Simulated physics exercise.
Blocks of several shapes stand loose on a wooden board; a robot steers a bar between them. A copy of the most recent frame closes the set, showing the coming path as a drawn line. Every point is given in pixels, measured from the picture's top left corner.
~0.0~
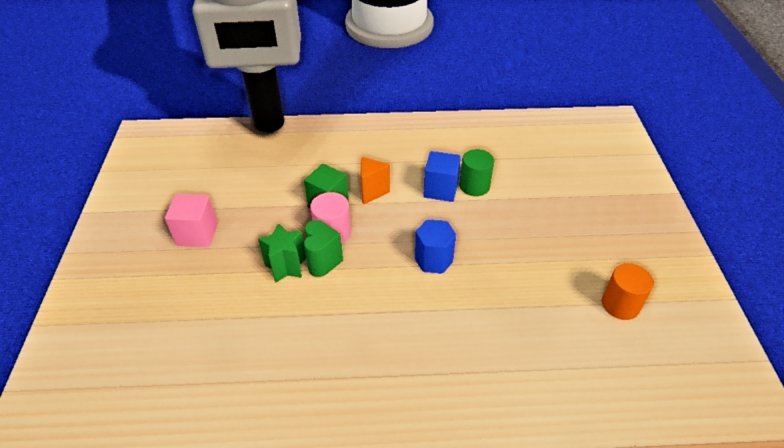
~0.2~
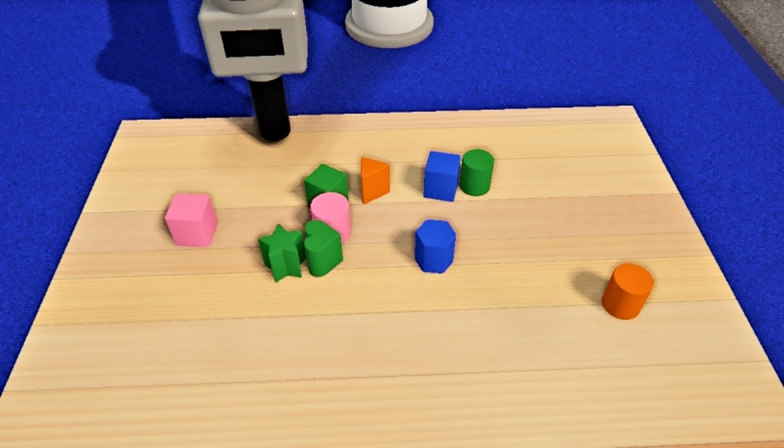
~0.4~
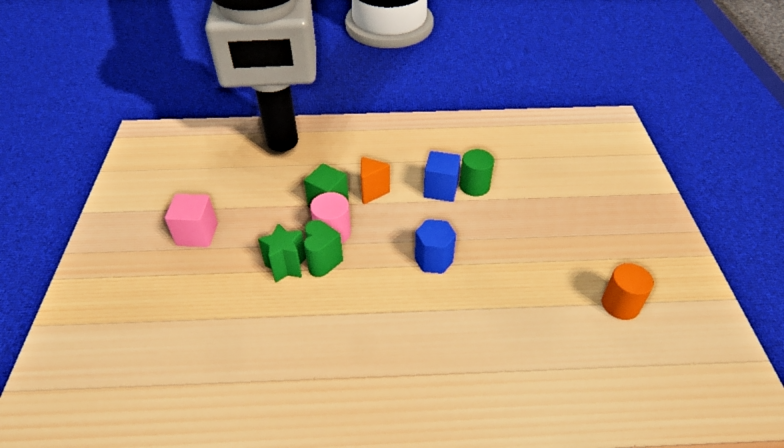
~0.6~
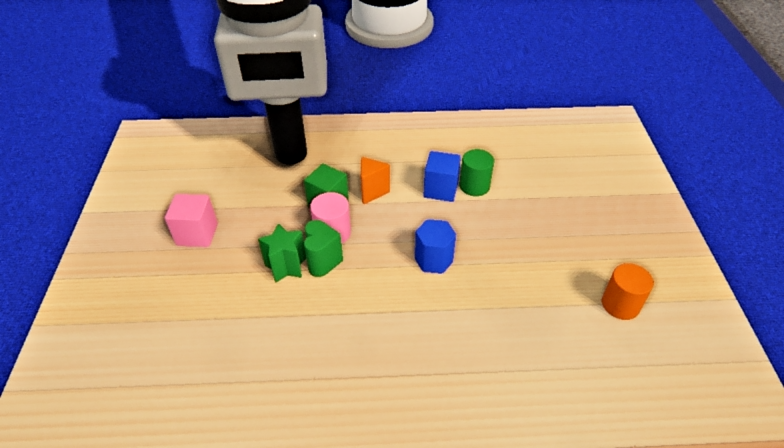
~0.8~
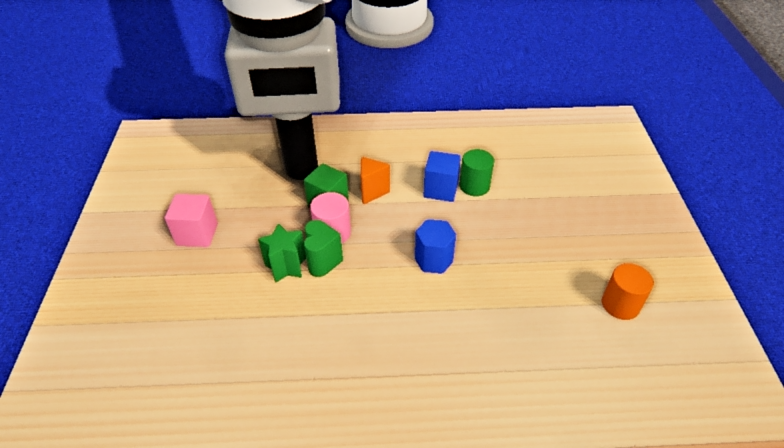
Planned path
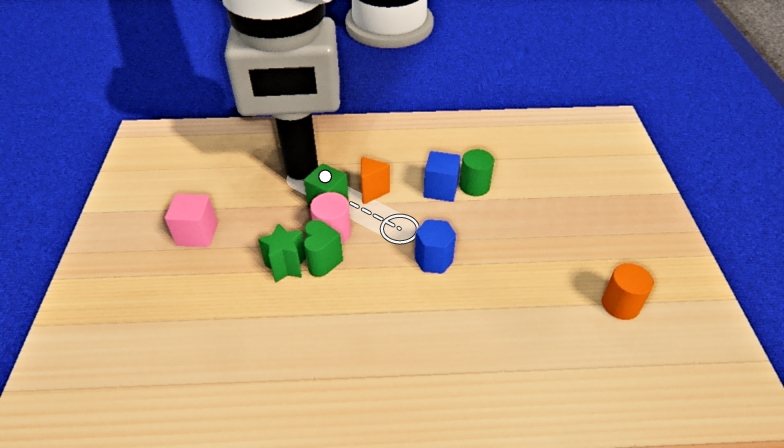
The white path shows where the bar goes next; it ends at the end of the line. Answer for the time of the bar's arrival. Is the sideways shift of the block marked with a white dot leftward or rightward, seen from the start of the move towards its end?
It heads right.
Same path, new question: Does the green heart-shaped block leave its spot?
Yes.
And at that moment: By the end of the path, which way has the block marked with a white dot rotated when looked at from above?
Seen from above, clockwise.
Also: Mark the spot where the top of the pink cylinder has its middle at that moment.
At (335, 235).
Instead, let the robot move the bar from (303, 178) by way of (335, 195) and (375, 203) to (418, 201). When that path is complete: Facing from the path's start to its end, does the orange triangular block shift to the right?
That would be a no.
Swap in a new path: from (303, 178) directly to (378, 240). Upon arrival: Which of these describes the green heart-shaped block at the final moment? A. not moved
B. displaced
B
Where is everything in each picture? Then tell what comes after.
Bar tip at (270, 124); block tops, green heart-shaped block at (319, 234); green square block at (325, 176); pink cylinder at (329, 205); orange triangular block at (371, 166), in the first picture.
Bar at (276, 133); blocks unchanged, in the second picture.
Bar at (283, 143); blocks unchanged, in the third picture.
Bar at (292, 155); blocks unchanged, in the fourth picture.
Bar at (302, 170); green heart-shaped block at (319, 234); green square block at (325, 176); pink cylinder at (329, 205); orange triangular block at (371, 166), in the fifth picture.
Path on the board, straight from (303, 178) to (400, 229); the dot is on the green square block.
On the path given first. One third of the way, bar at (334, 187); green heart-shaped block at (317, 242); green square block at (339, 190), turned 45° clockwise; pink cylinder at (330, 216).
Two thirds of the way, bar at (366, 203); green heart-shaped block at (310, 254), turned 15° anticlockwise; green square block at (358, 211), turned 90° clockwise; pink cylinder at (332, 231); orange triangular block at (383, 168), turned 55° anticlockwise.
At the end, bar at (400, 221); green heart-shaped block at (309, 256); green square block at (367, 221), turned 125° clockwise; pink cylinder at (333, 234); orange triangular block at (383, 168), turned 55° anticlockwise.
